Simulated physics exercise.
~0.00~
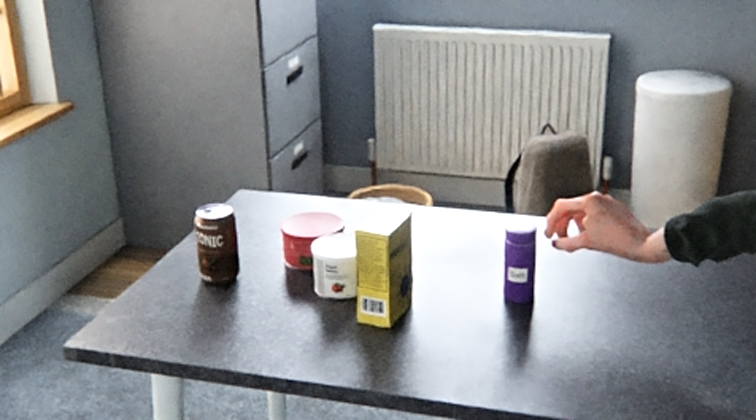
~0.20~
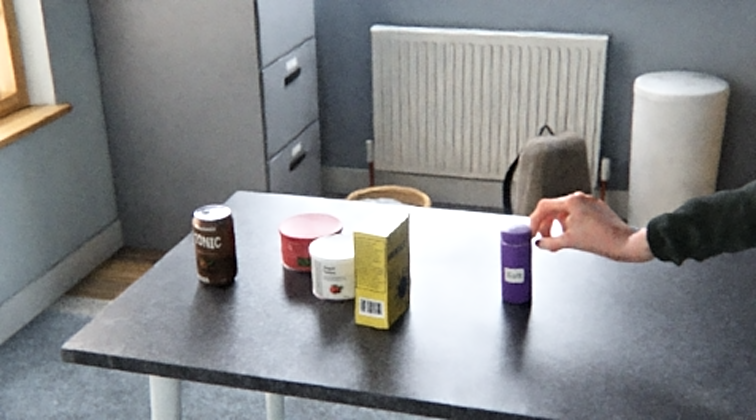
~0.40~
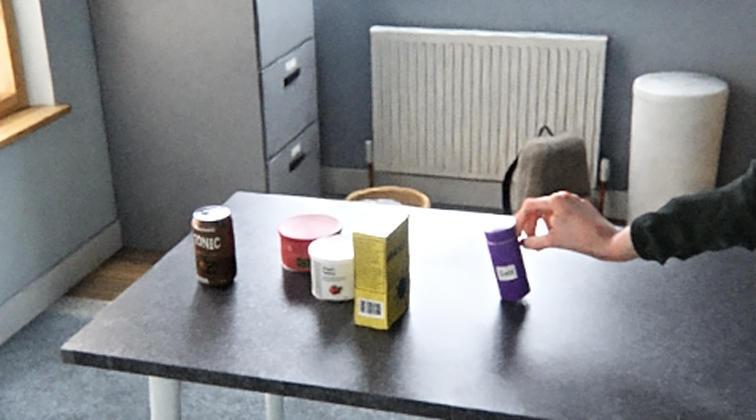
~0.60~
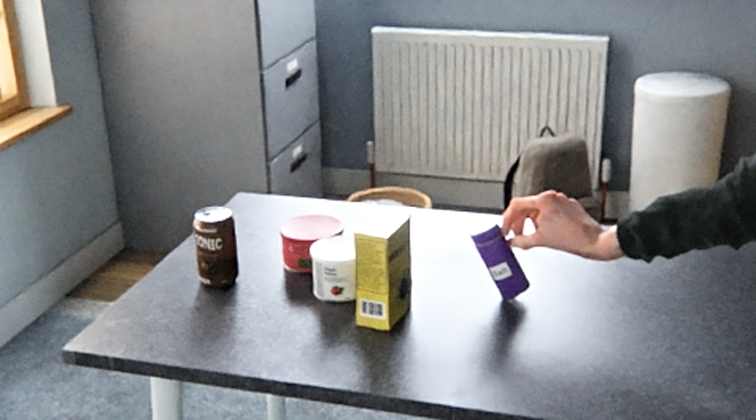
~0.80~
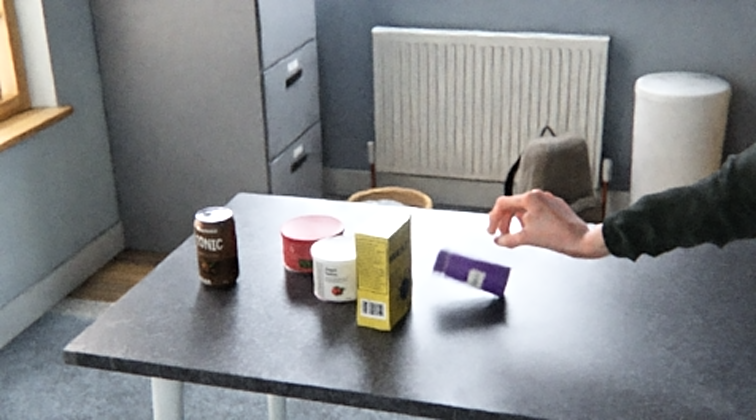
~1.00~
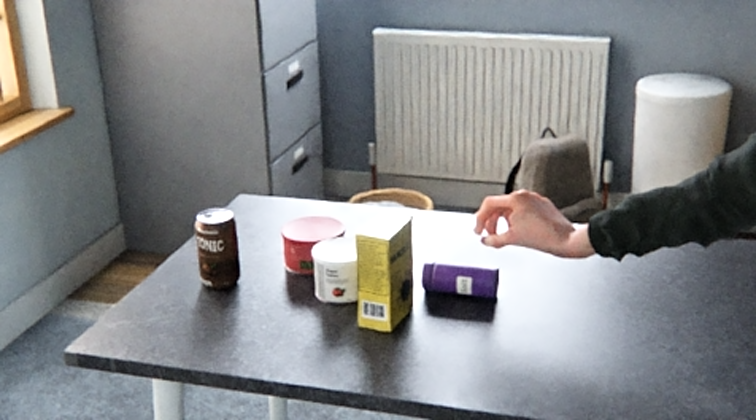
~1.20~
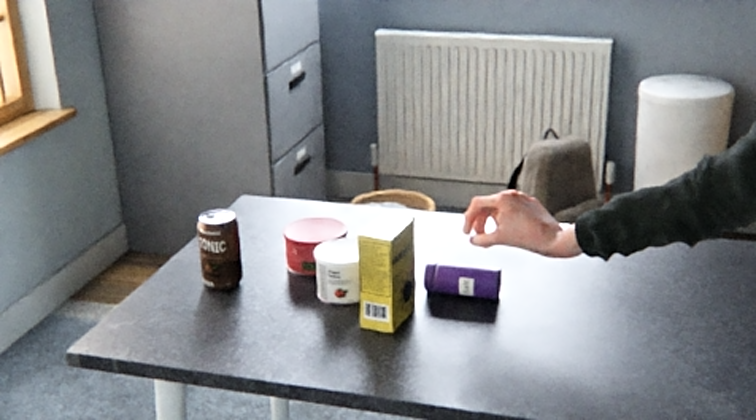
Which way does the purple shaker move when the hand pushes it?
It moves to the left, tipping over toward the yellow packet.
